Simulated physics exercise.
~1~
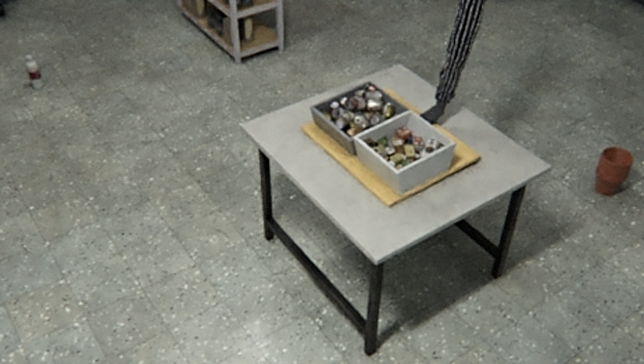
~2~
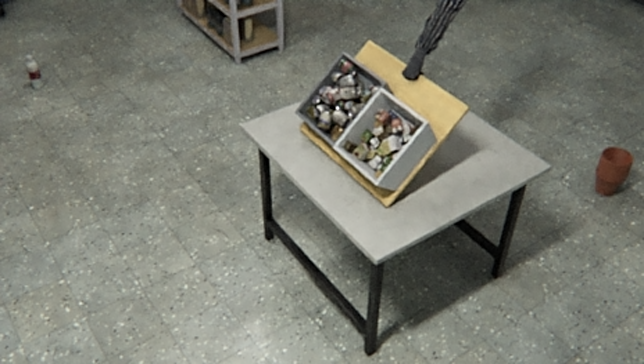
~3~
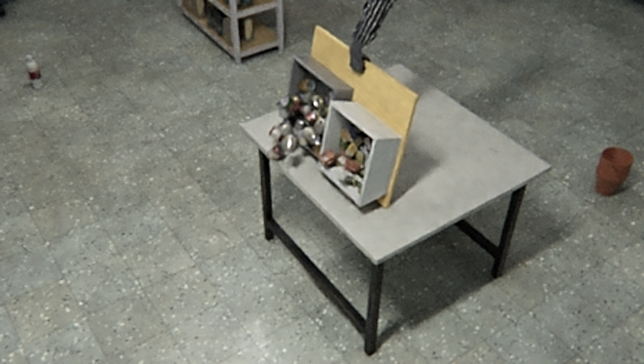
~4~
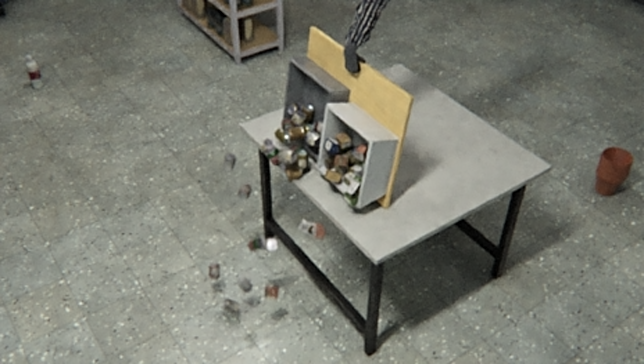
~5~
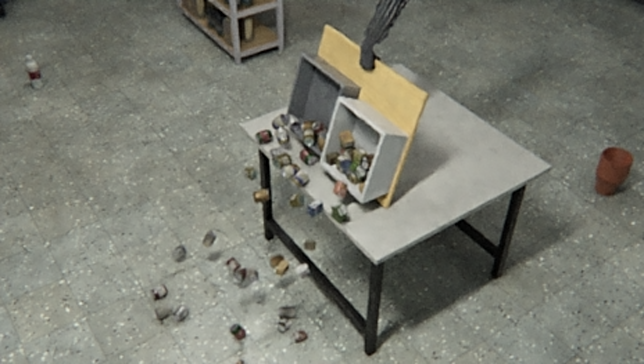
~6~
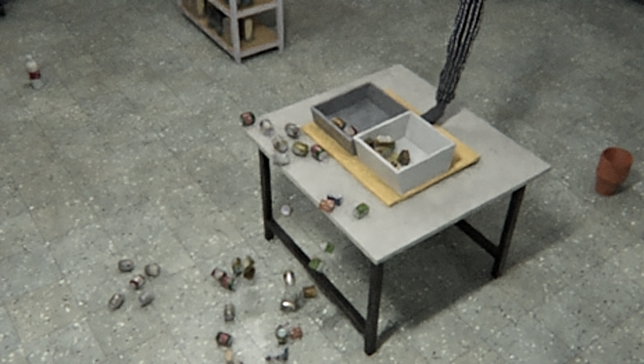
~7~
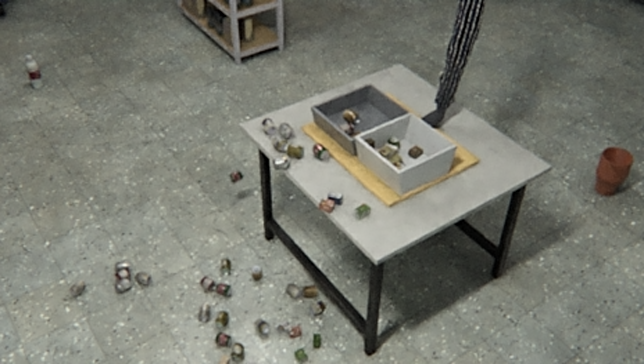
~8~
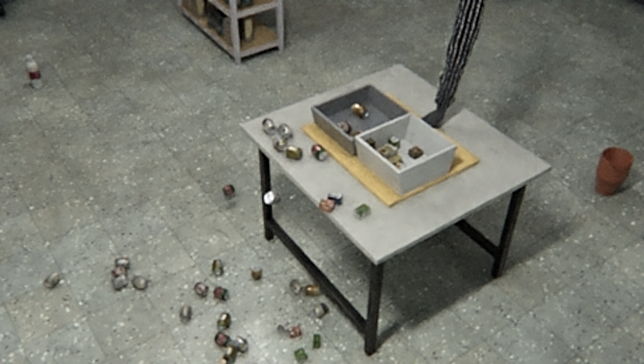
On a speckled grey floor stands a table holding a board with a white crate and a grey crate, both filled with small, mixed containers. A dark jointed arm at the board's far edge lifts it and tips it steeply to the left. The pieces slide to the crates' lower sides, then spill over the tabletop and drop to the floor. The arm lowers the board flat again while loose pieces keep rolling. At the end, the grey crate is nearly empty, the white one keeps a fair share, and the rest lie scattered across table and floor.
